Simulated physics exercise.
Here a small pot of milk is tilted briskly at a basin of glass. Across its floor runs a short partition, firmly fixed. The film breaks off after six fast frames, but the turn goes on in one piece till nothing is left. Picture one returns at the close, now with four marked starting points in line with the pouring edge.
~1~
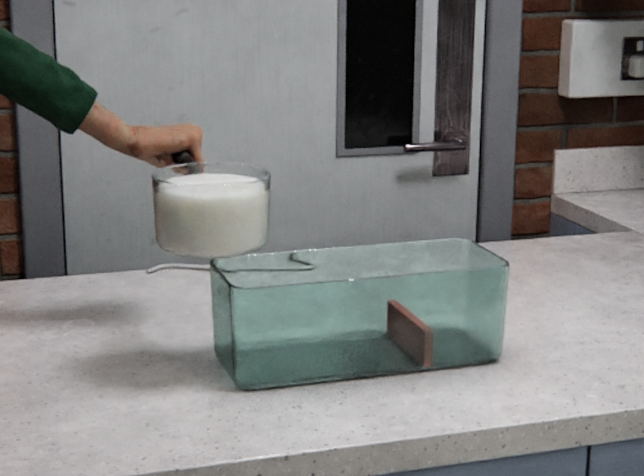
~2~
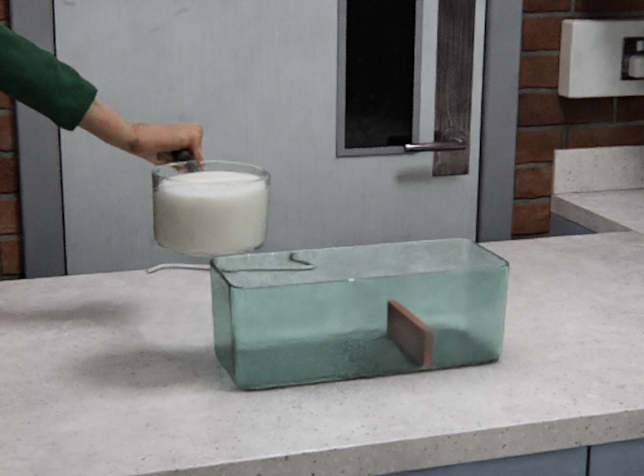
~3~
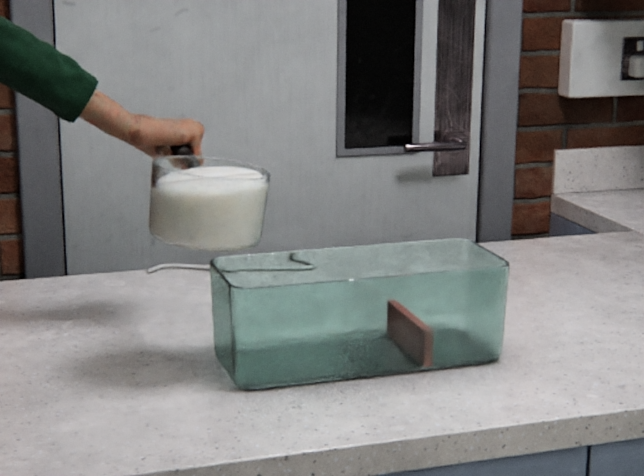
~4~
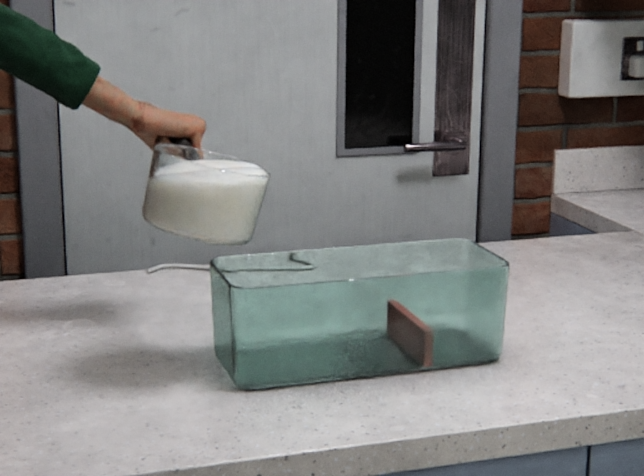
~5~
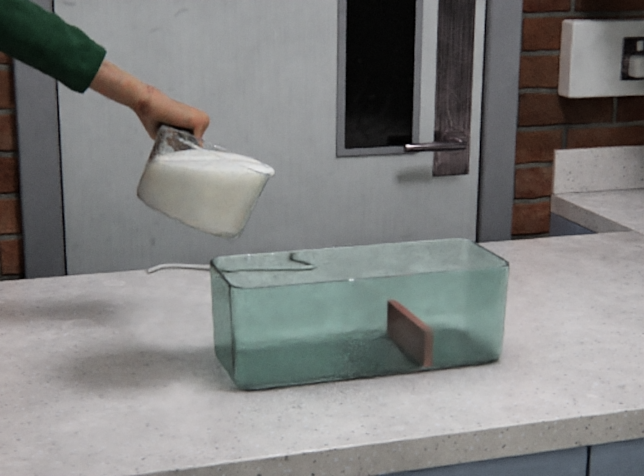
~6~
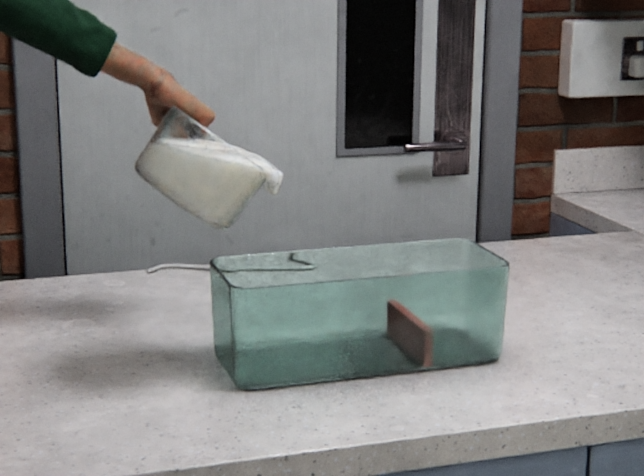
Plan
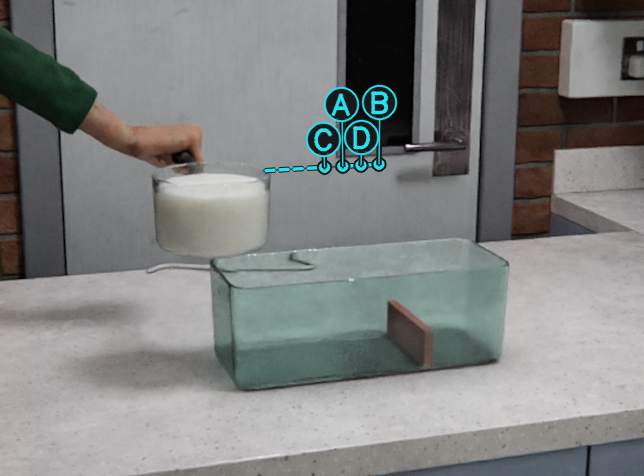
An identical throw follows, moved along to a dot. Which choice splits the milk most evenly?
C works best here.
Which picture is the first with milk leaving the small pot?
In picture 5.
On the marked copy, A at (342, 166); B at (378, 164); C at (324, 167); D at (360, 165).
For dot A, about 35 % ends left of the wall and 62 % right of it; 3 % is lost outside.
For dot B, about 35 % ends left of the wall and 57 % right of it; 9 % is lost outside.
For dot C, about 50 % ends left of the wall and 47 % right of it; 3 % is lost outside.
For dot D, about 35 % ends left of the wall and 61 % right of it; 4 % is lost outside.
